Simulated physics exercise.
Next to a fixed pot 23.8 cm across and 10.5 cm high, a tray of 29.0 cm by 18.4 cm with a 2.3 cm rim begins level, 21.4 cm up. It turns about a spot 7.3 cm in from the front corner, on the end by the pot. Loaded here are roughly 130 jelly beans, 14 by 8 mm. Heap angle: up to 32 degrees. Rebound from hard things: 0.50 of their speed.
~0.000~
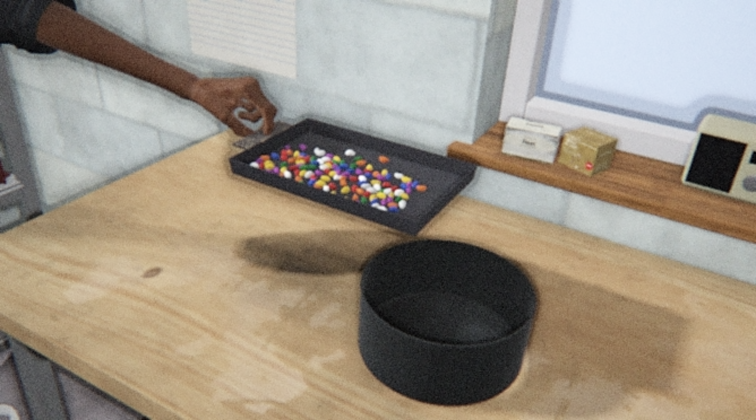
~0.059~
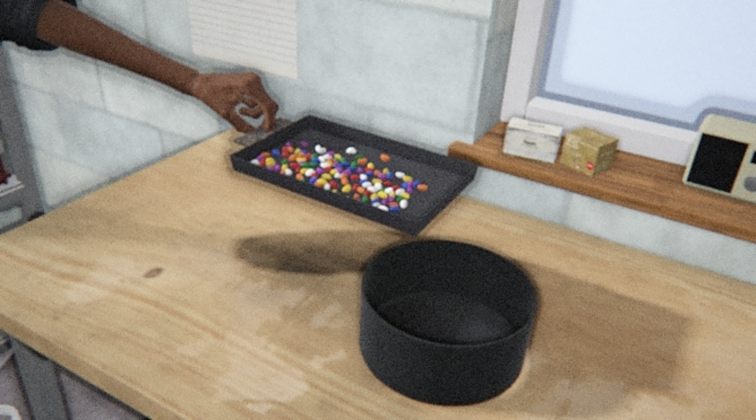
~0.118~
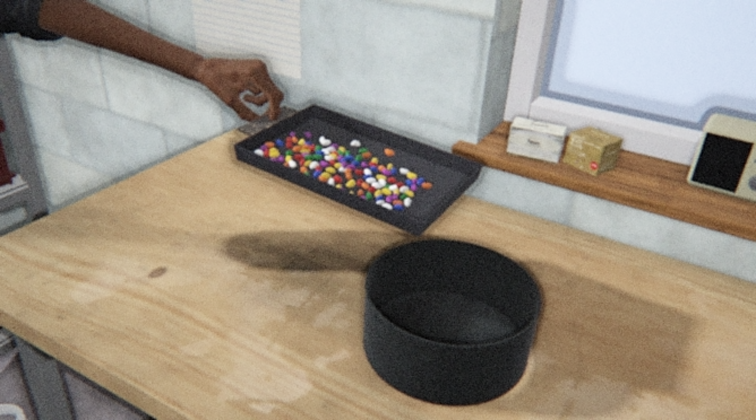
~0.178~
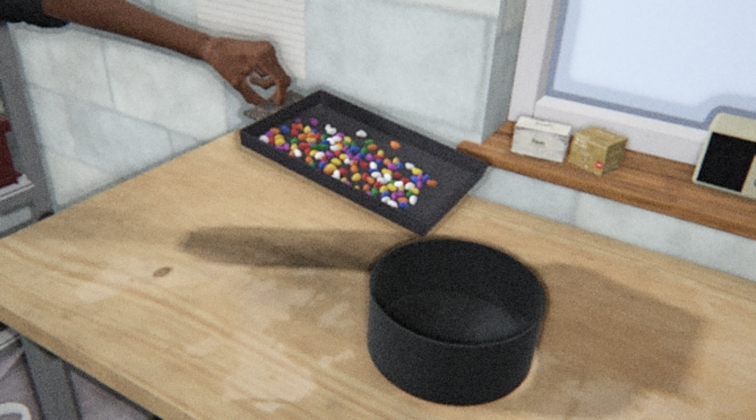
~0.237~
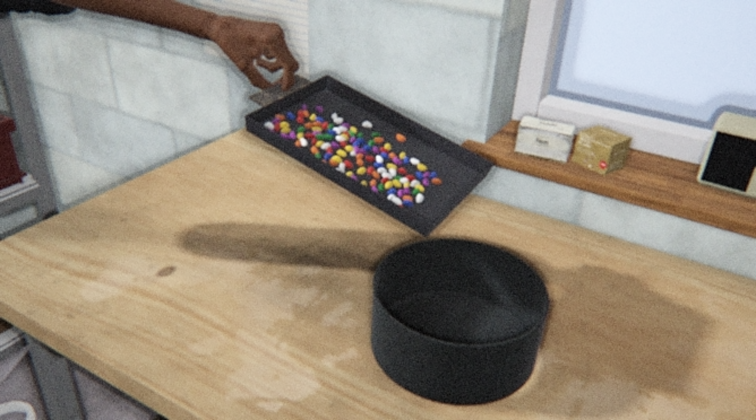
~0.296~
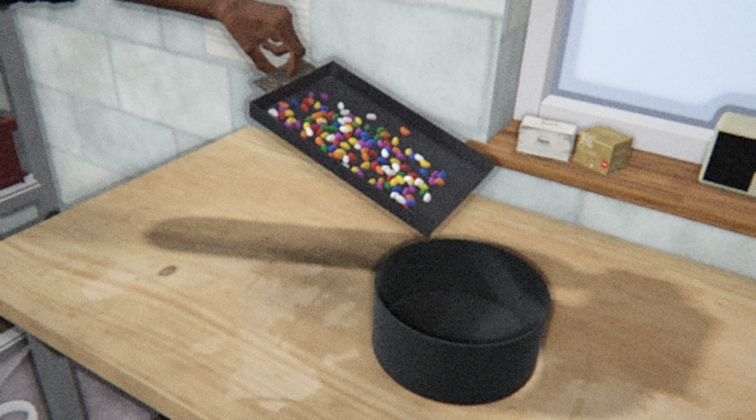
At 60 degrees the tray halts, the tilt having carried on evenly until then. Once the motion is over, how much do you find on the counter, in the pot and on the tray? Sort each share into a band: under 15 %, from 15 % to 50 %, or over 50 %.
Counter: Under 15 %; pot: From 15 % to 50 %; tray: Over 50 %.
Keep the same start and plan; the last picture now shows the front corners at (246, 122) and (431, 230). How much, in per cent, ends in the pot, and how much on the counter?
Final per cent - pot 20, counter 0.
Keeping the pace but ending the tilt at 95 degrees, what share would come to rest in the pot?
Roughly 95 %.
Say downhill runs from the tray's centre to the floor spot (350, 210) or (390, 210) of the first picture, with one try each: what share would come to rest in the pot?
Near 0 and 30 per cent, in that order.
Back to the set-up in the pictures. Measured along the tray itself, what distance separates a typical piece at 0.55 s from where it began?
Displacement on the tray: Roughly 6 cm.
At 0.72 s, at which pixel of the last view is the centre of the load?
Approximately (439, 195) in the last view.
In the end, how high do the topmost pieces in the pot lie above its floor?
I'd put it at close to 1.0 centimetres.
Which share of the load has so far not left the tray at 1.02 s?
I'd put it at roughly 80 per cent.
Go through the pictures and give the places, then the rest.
In the first frame, tray tilt 0 degrees, front corners at (232, 158) and (416, 220); middle of the pieces at (338, 177); pot at (448, 287).
In the second frame, tray tilt 1 degrees, front corners at (233, 155) and (417, 220); middle of the pieces at (339, 175).
In the third frame, tray tilt 5 degrees, front corners at (237, 145) and (422, 221), lowest corner right front; middle of the pieces at (343, 169).
In the fourth frame, tray tilt 9 degrees, front corners at (242, 130) and (427, 222), lowest corner right front; middle of the pieces at (349, 161).
In the fifth frame, tray tilt 14 degrees, front corners at (248, 116) and (432, 223), lowest corner right front; middle of the pieces at (355, 154).
In the sixth frame, tray tilt 19 degrees, front corners at (253, 102) and (434, 224), lowest corner right front; middle of the pieces at (359, 147); pot at (462, 286). The tray's pace is about 80 degrees a second.
After 0.55 s, tilt 39 degrees; the tray holds 100 %, the pot 0 %.
Then, at 0.72 s, tilt 53 degrees; the tray holds 100 %, the pot 0 %.
After 1.02 s, tilt 60 degrees; the tray holds 80 %, the pot 10 %.
At rest (2.2 s), counter 0 %, pot 25 %, tray 75 %.
